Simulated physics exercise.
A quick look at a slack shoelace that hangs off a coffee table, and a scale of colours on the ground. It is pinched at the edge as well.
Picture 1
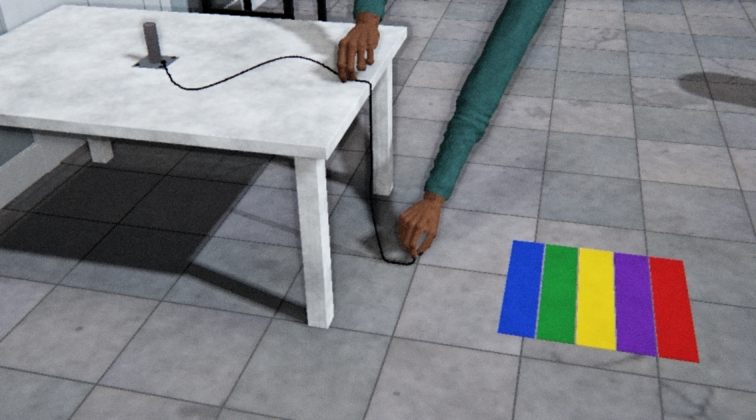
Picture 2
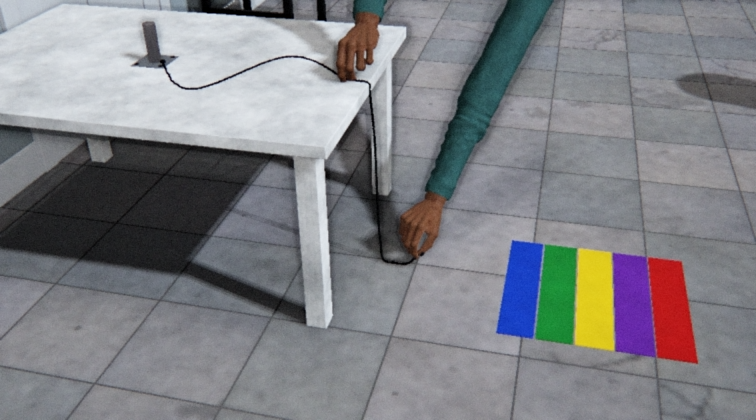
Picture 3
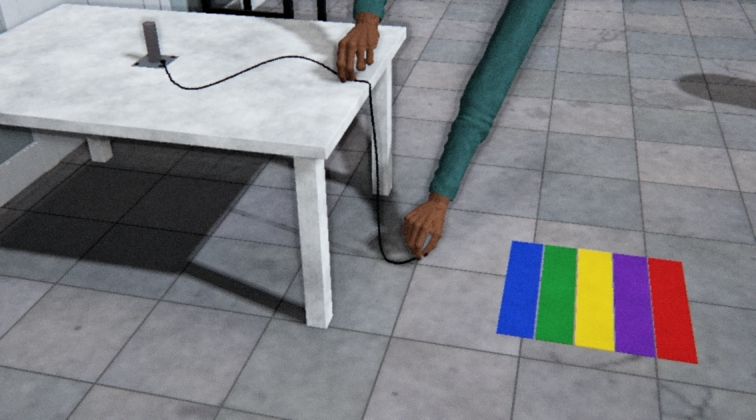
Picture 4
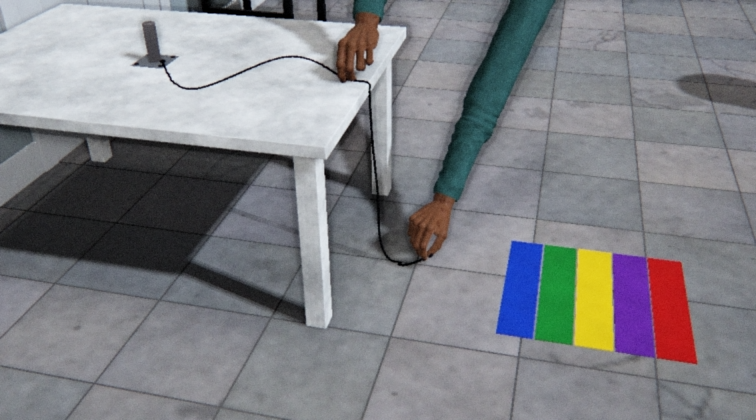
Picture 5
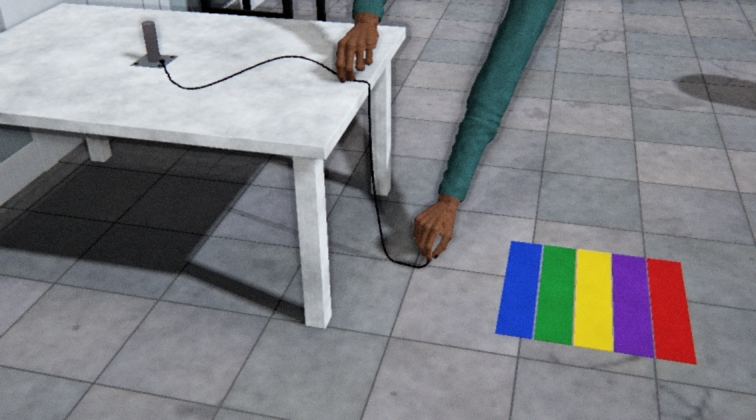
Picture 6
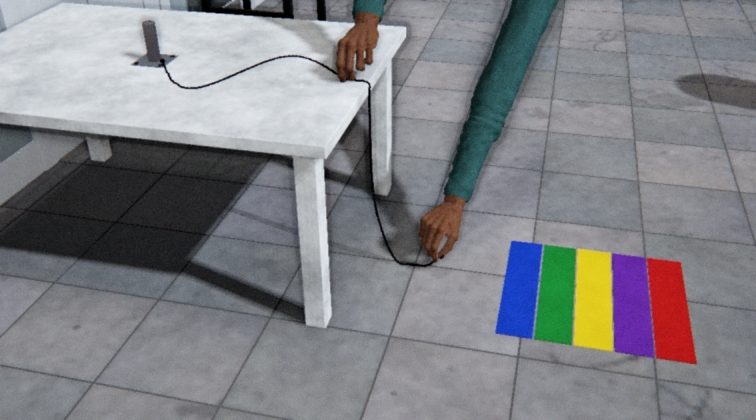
At first, a dark cord runs across a white table, pinched at the edge by one hand, and hangs to the floor, where another hand holds its end left of coloured stripes. The lower hand then slowly draws the end a short way right, while the upper hand stays still.
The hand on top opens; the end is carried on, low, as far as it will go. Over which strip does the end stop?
Over red.
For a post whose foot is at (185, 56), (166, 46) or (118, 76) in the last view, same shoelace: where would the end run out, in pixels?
Near (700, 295), (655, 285) and (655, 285).
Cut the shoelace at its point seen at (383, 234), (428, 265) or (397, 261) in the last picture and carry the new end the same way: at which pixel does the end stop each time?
About (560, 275), (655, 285) and (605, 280).
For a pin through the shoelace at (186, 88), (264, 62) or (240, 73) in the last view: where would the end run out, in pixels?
Try by try, around (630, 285), (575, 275) and (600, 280).
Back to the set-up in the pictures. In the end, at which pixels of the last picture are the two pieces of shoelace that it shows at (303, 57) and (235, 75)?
About (374, 89), and the other about (291, 74).
Soon after, end near (611, 281); over yellow.
Then, end near (650, 286); over purple.
At full stretch, end near (675, 289); over red. The end stops over the red strip.
